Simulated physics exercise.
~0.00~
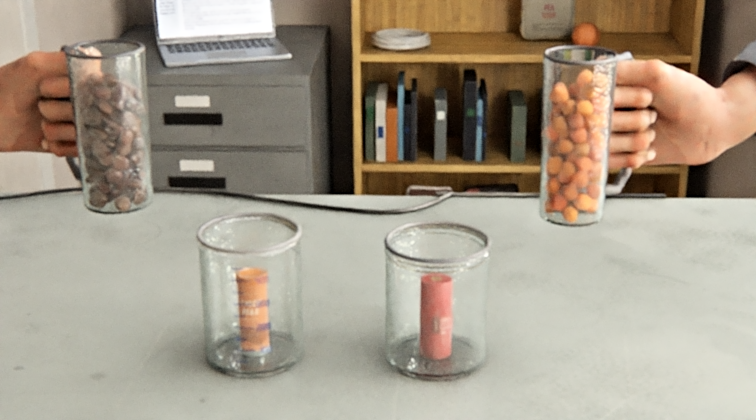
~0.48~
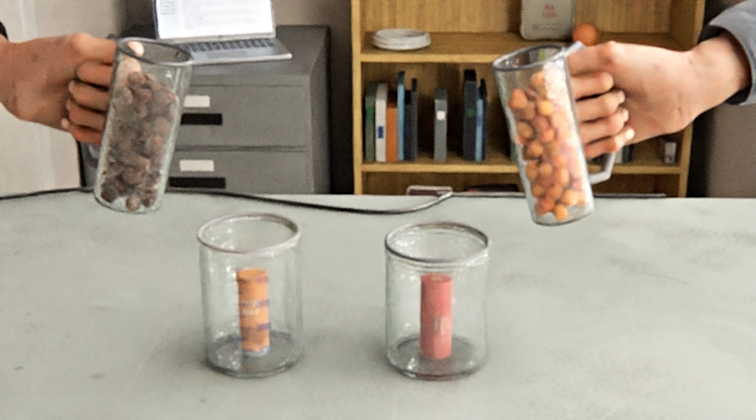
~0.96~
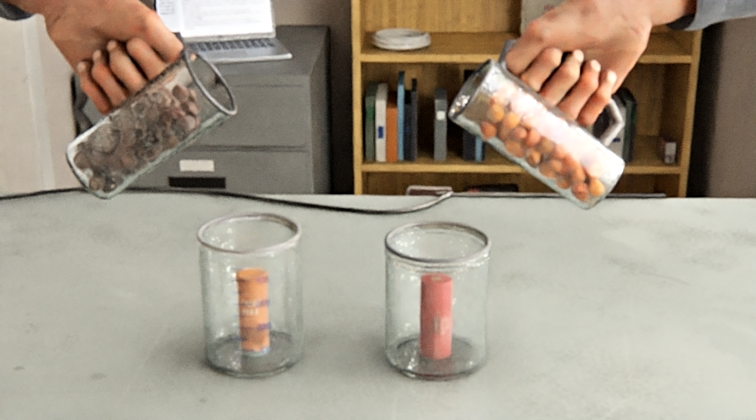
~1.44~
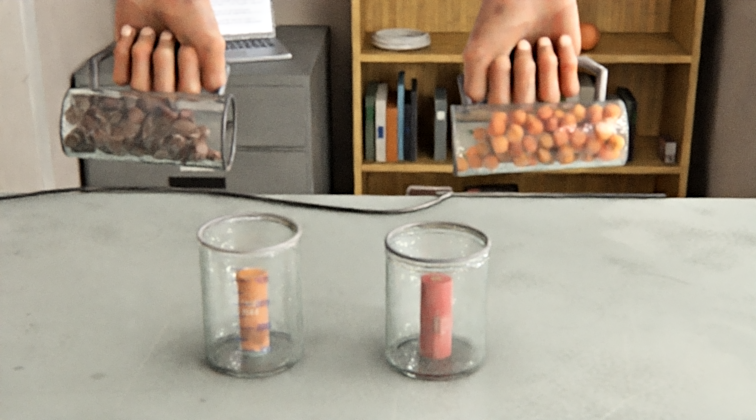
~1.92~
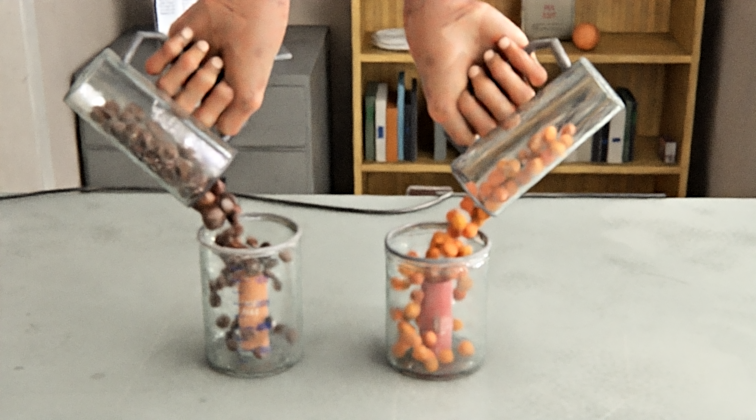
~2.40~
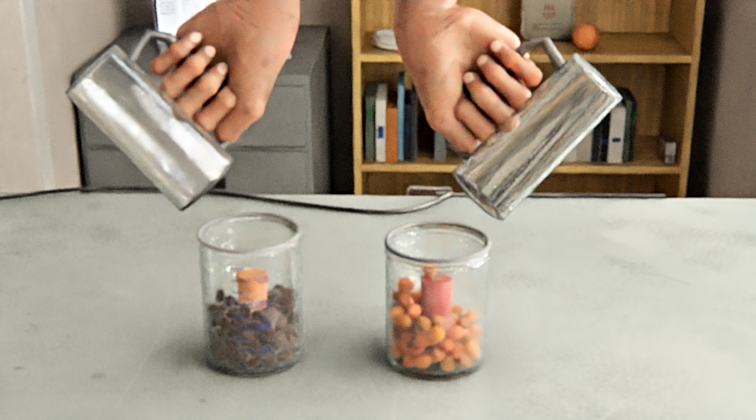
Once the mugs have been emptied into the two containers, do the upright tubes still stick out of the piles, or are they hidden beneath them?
Both tubes still stick out, with the top of the orange one on the left and the top of the red one on the right showing above the piles.
